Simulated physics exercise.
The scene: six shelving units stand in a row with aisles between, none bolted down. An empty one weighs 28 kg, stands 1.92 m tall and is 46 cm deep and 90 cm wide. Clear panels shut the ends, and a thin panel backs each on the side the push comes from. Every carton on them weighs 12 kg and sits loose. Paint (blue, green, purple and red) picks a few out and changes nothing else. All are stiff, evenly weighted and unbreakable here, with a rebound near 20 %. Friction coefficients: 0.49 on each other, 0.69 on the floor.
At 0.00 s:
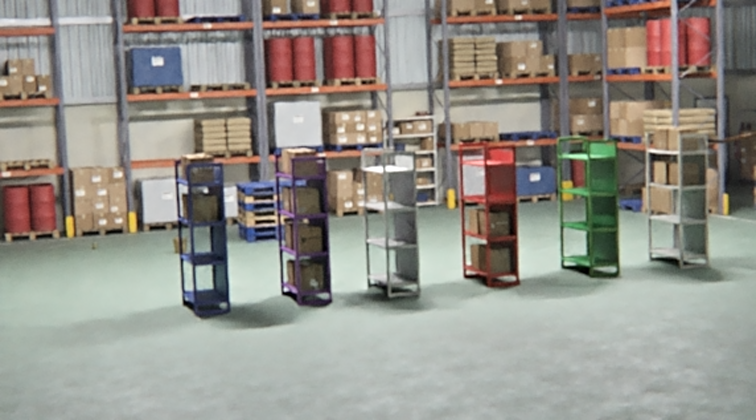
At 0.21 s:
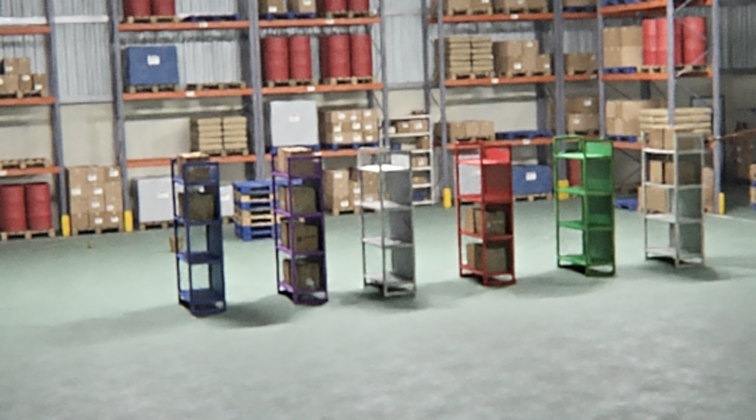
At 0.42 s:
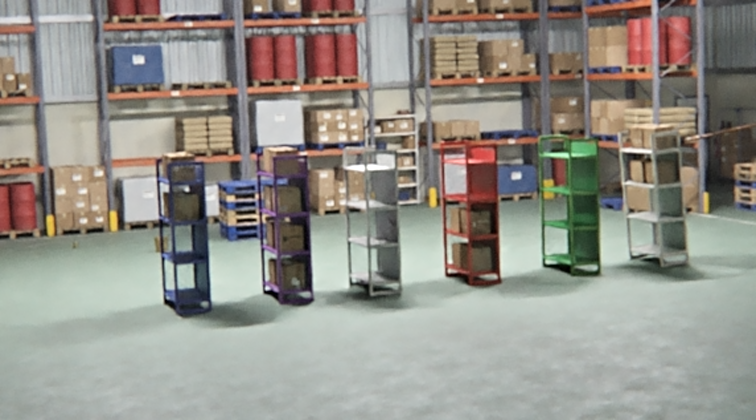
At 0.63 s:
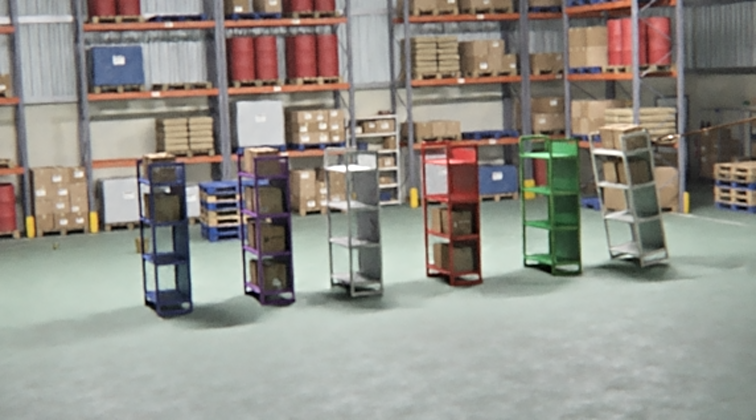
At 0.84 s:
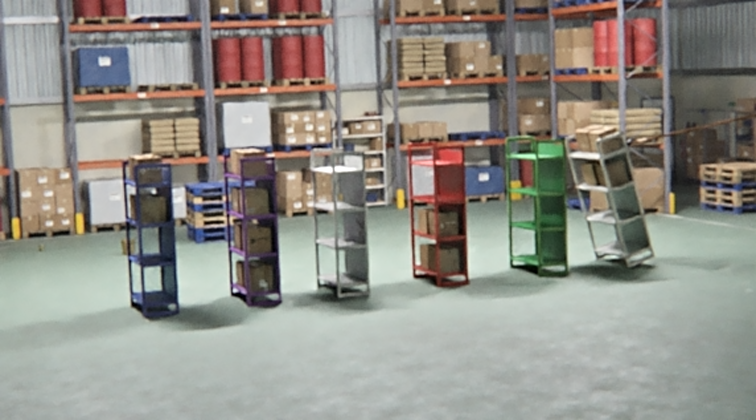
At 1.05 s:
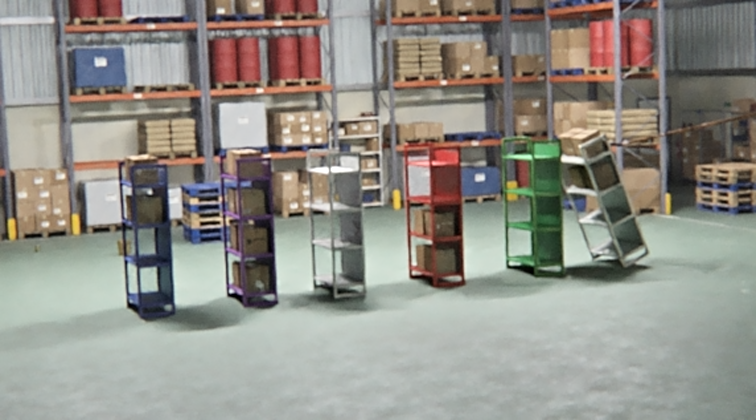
In a warehouse with a pale green floor and tall racks of boxes and red drums behind, the view is from the front at a distance. Six open shelving units stand in a row, blue, purple, grey, red, green and pale grey from left to right, most holding boxes. As the camera pans slightly right, a thin pole at the right pushes the rightmost unit, which leans left toward the green one.
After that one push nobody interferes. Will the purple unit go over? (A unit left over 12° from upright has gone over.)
The purple unit keeps its feet.
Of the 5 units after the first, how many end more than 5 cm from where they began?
4.
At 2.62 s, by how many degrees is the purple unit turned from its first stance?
About 0°.
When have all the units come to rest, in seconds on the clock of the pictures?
Around 3.0 s.
By 1.30 s, 0 cartons spilt or dropped; none of the 5 other units over; purple unit unmoved.
By 1.66 s, 4 cartons spilt or dropped; 1 of the 5 other units over; purple unit unmoved; green unit tilted 24°.
By 2.20 s, 4 cartons spilt or dropped; 2 of the 5 other units over; purple unit unmoved; green unit tilted 58°.
By 2.62 s, 8 cartons spilt or dropped; 3 of the 5 other units over; purple unit unmoved; green unit tilted 66°.
When it is over (3.3 s), 8 cartons spilt or dropped; 3 of the 5 other units over; purple unit tilted 3°; green unit tilted 67°; red unit tilted 54°. Two left standing. In pixels of the last frame, middles, purple unit near (244, 228), green unit near (467, 237).
